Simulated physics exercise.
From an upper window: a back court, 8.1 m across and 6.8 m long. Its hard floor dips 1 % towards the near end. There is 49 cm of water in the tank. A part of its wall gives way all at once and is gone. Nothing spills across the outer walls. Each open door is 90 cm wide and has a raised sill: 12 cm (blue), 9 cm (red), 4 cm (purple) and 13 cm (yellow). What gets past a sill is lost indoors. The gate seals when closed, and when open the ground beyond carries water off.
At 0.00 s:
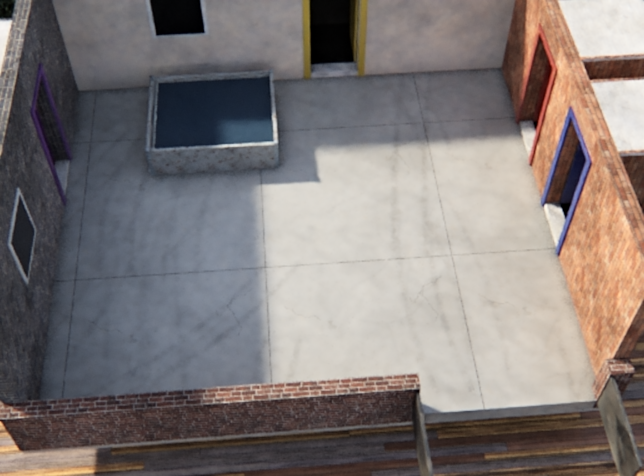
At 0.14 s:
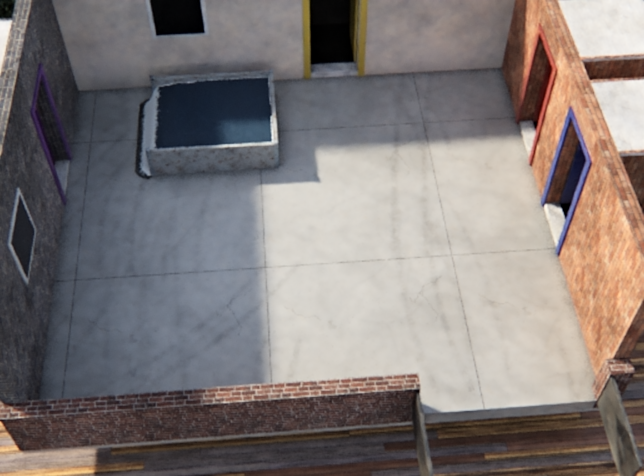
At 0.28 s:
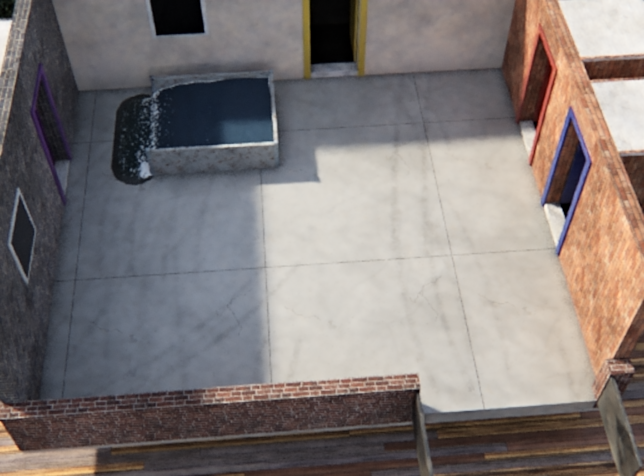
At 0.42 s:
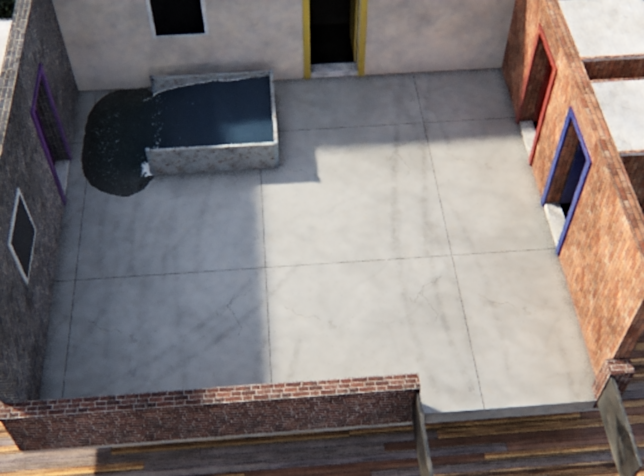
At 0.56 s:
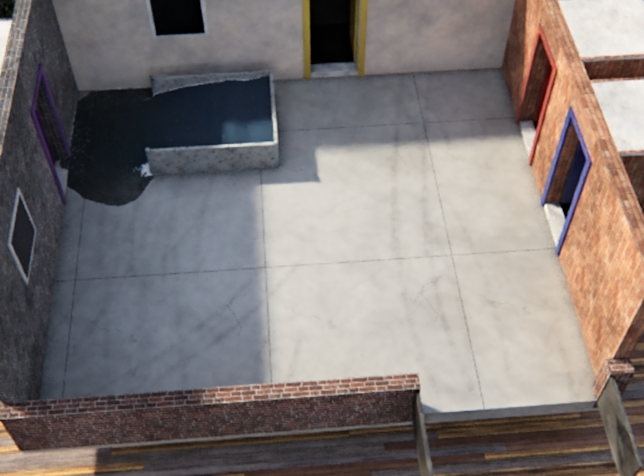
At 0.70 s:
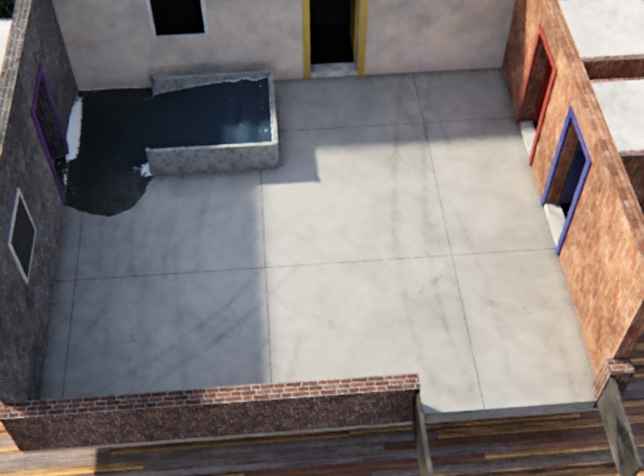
Dark water pouring from the left side of a raised tank and spreading across a walled courtyard floor to the purple-framed doorway.
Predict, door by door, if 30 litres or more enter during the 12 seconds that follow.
Within that time: At the blue door it stays under the limit; at the red door it does not reach the limit; at the purple door it exceeds the limit; at the yellow door it does not reach the limit.
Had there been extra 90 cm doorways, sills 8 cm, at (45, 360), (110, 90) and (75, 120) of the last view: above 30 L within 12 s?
In turn: Under, over, past it.
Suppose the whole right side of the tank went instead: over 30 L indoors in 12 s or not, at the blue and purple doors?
Against that limit: Blue under, purple under.
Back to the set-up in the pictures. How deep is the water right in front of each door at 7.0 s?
In cm: Blue 0, red 4, purple 7, yellow 2.
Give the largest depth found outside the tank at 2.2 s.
About 33 cm.
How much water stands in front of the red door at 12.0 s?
About 1.5 cm.
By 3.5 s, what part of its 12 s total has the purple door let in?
Some 75 per cent by then.
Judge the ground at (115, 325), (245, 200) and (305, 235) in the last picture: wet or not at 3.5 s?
In turn: Wet, not reached, dry.
After 1.4 s water covers 10 % of the floor and is deepest (38 cm) near (79, 97); blue door not reached, red door not reached, purple door 21 cm at the sill, 62 L in, yellow door not reached.
After 2.2 s water covers 10 % of the floor and is deepest (33 cm) near (79, 97); blue door not reached, red door not reached, purple door 22 cm at the sill, 162 L in, yellow door not reached.
After 3.5 s water covers 25 % of the floor and is deepest (19 cm) near (75, 125); blue door not reached, red door not reached, purple door 15 cm at the sill, 273 L in, yellow door 5 cm at the sill, 0 L in.
After 7.0 s water covers 45 % of the floor and is deepest (12 cm) near (37, 426); blue door not reached, red door 4 cm at the sill, 0 L in, purple door 7 cm at the sill, 343 L in, yellow door 2 cm at the sill, 0 L in.
After 12.0 s water covers 65 % of the floor and is deepest (8 cm) near (37, 426); blue door 1 cm at the sill, 0 L in, red door 1 cm at the sill, 0 L in, purple door 5 cm at the sill, 368 L in, yellow door 1 cm at the sill, 0 L in.
